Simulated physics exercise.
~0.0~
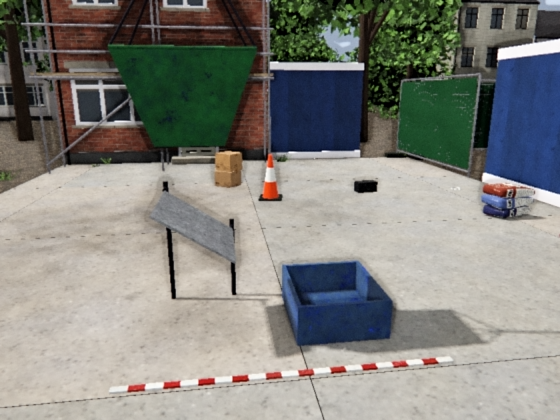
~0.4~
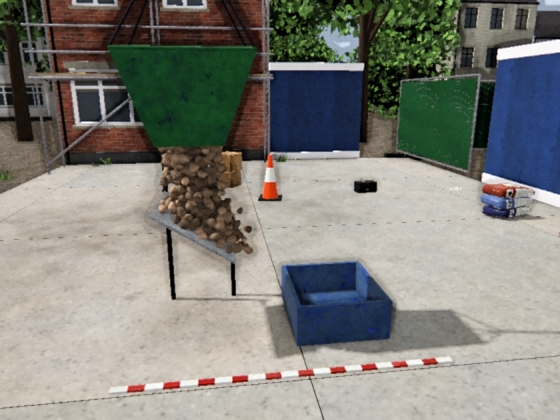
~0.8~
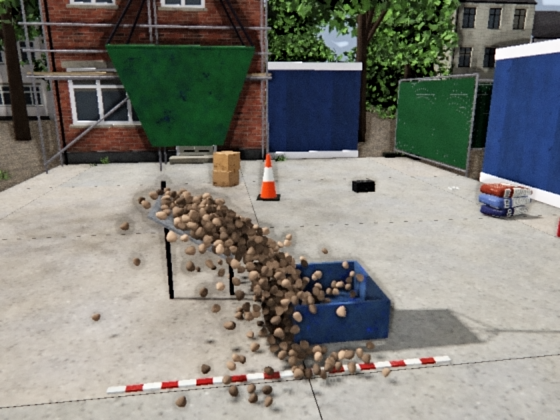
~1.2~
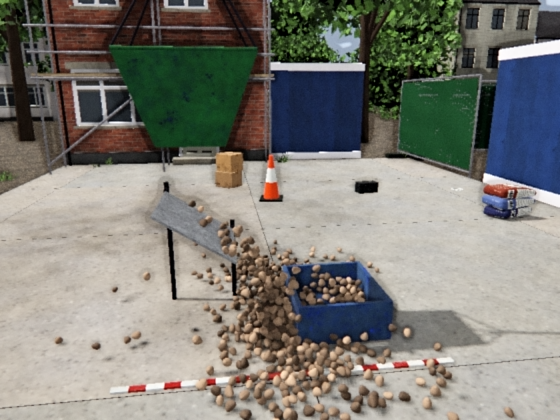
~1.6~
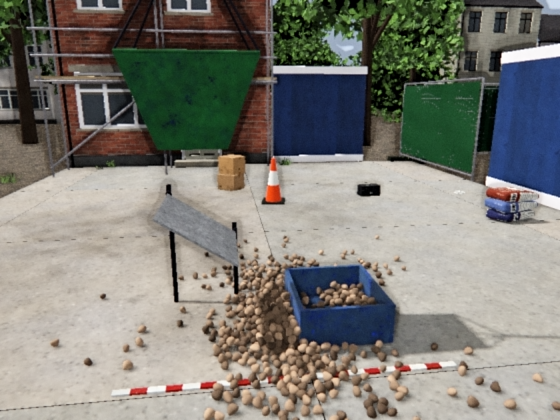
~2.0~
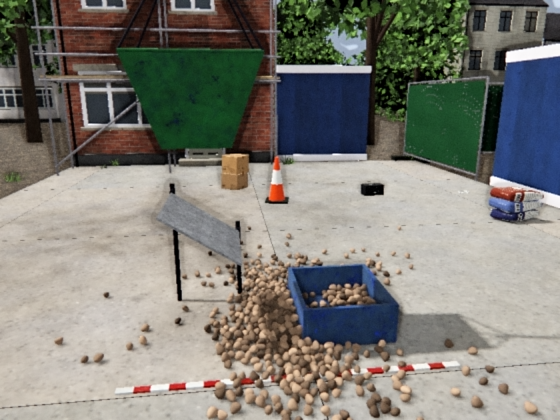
Round brown stones pour from a green hopper onto a fixed sloping steel slide, tumble down to the right and spill around a blue bin, ending with some inside it but most heaped on the concrete to its left and scattered around it, past a red and white striped strip.
